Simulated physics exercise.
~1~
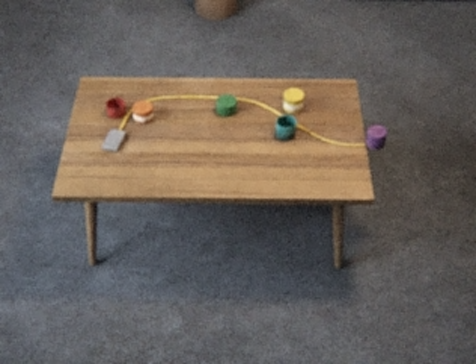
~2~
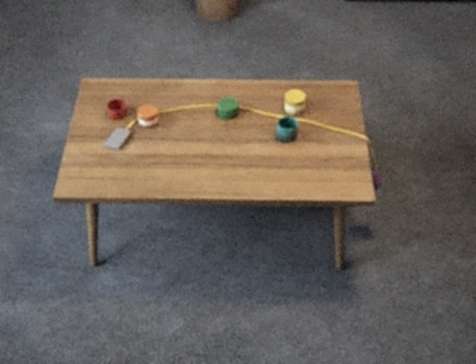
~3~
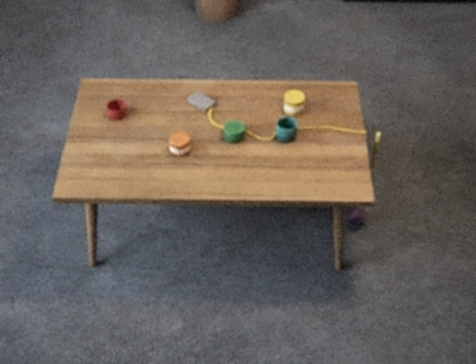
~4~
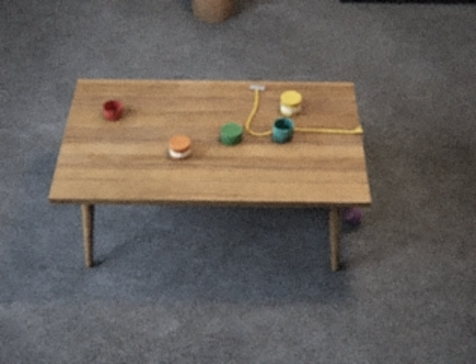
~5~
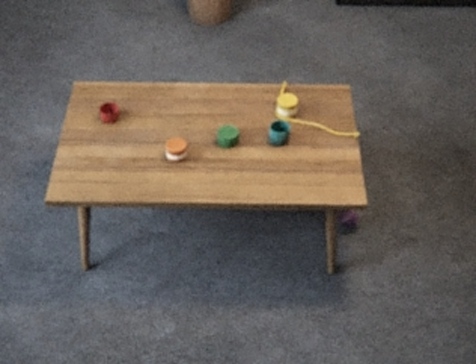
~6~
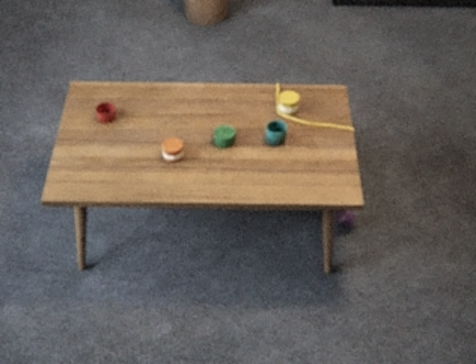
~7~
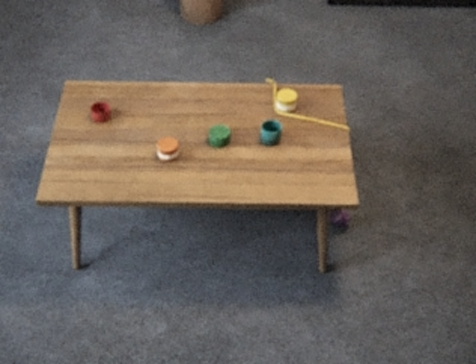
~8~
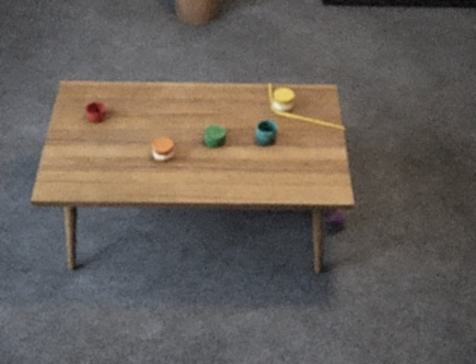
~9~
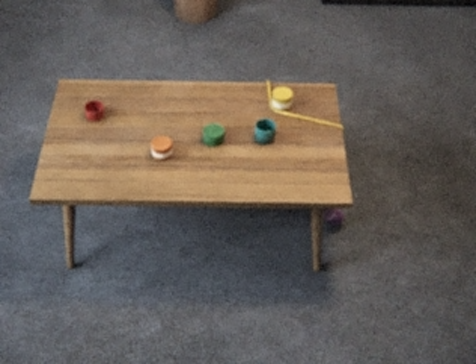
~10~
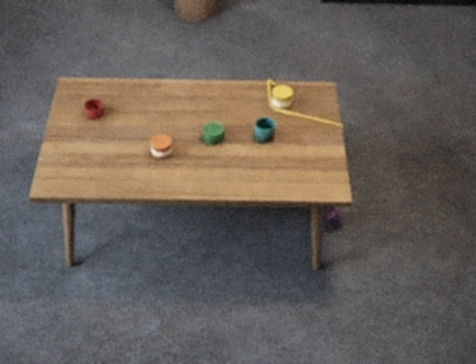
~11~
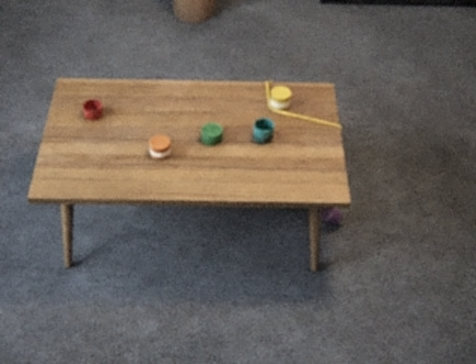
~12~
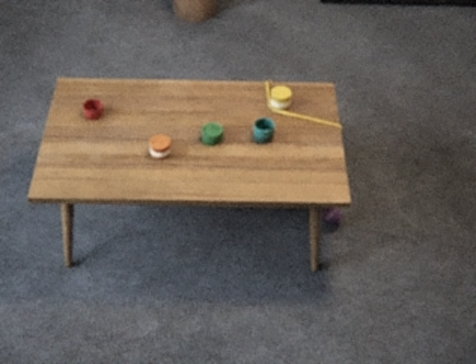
A falling purple object pulls a yellow cable and grey phone off the wooden table.
